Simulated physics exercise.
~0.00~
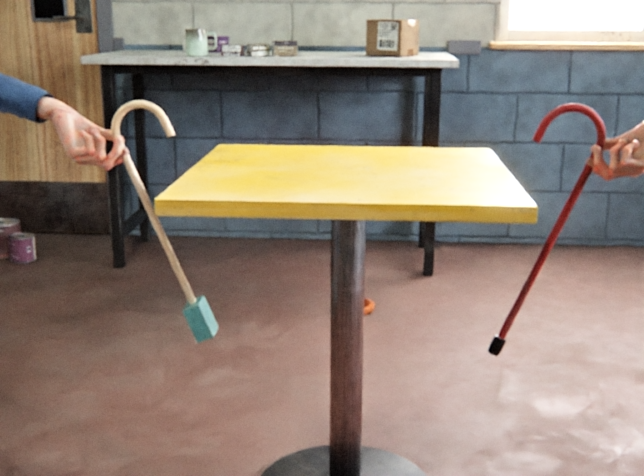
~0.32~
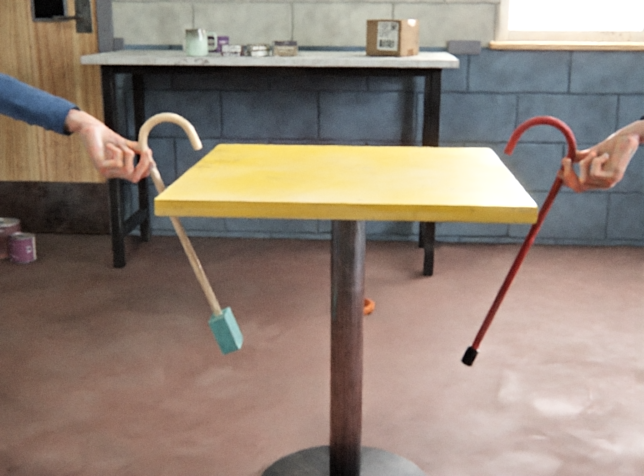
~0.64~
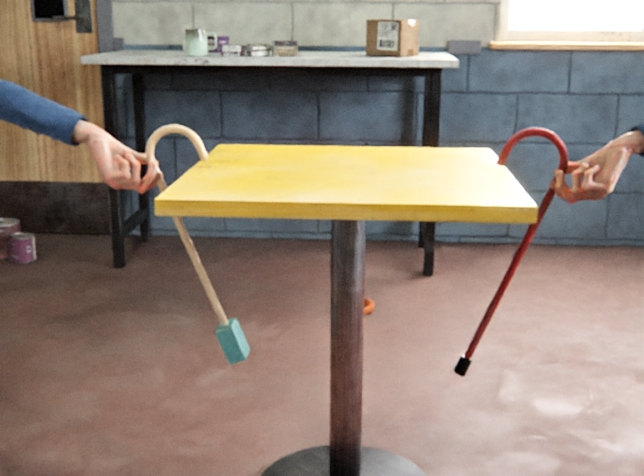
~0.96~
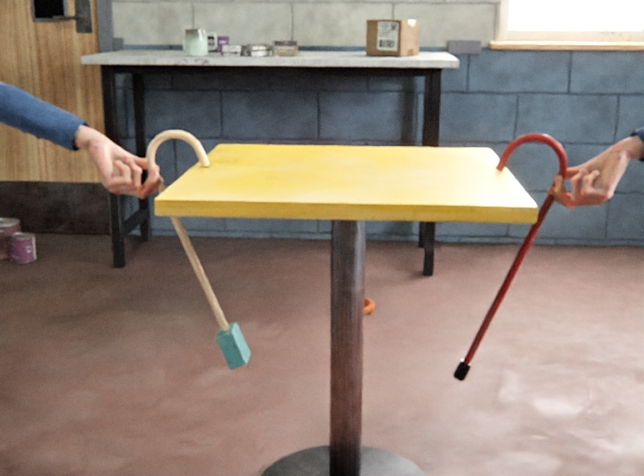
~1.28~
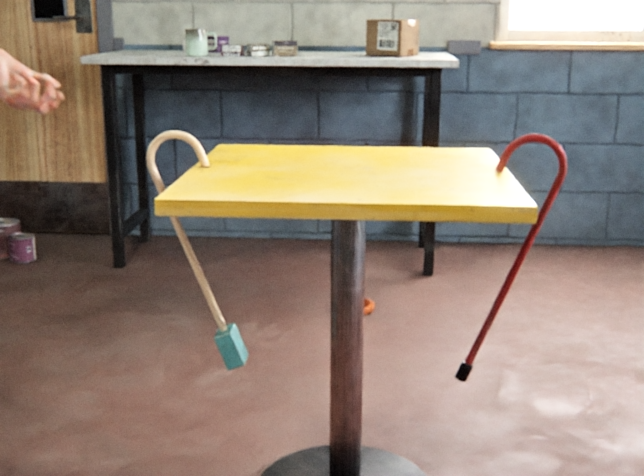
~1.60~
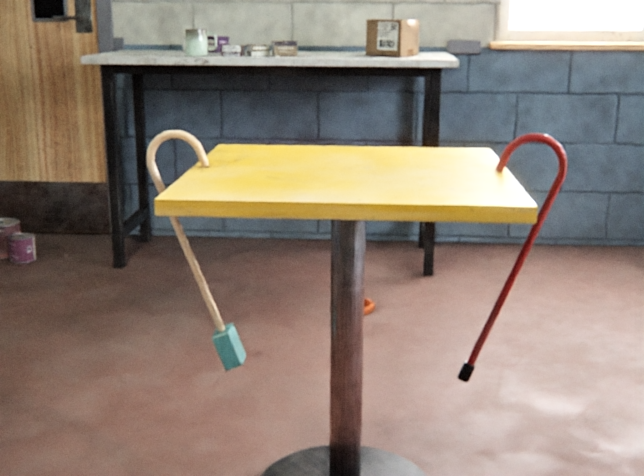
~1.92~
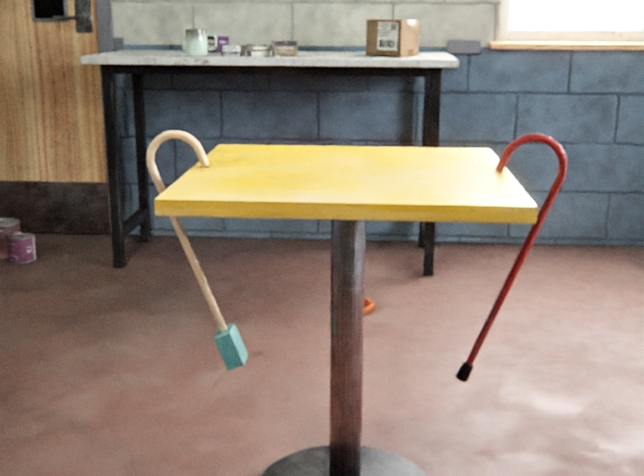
A yellow table on a dark central post stands in a workshop-like room, seen by a still camera from the front and slightly above, with a blue block wall and a bench of tins and a box behind. At the left, a hand holds a pale hooked stick with a turquoise block at its lower end; at the right, another holds a red cane with a black tip. Both hands move inward and lower the hooks onto opposite edges of the tabletop. They then let go and withdraw. Both objects stay hanging at a slant, nearly motionless.
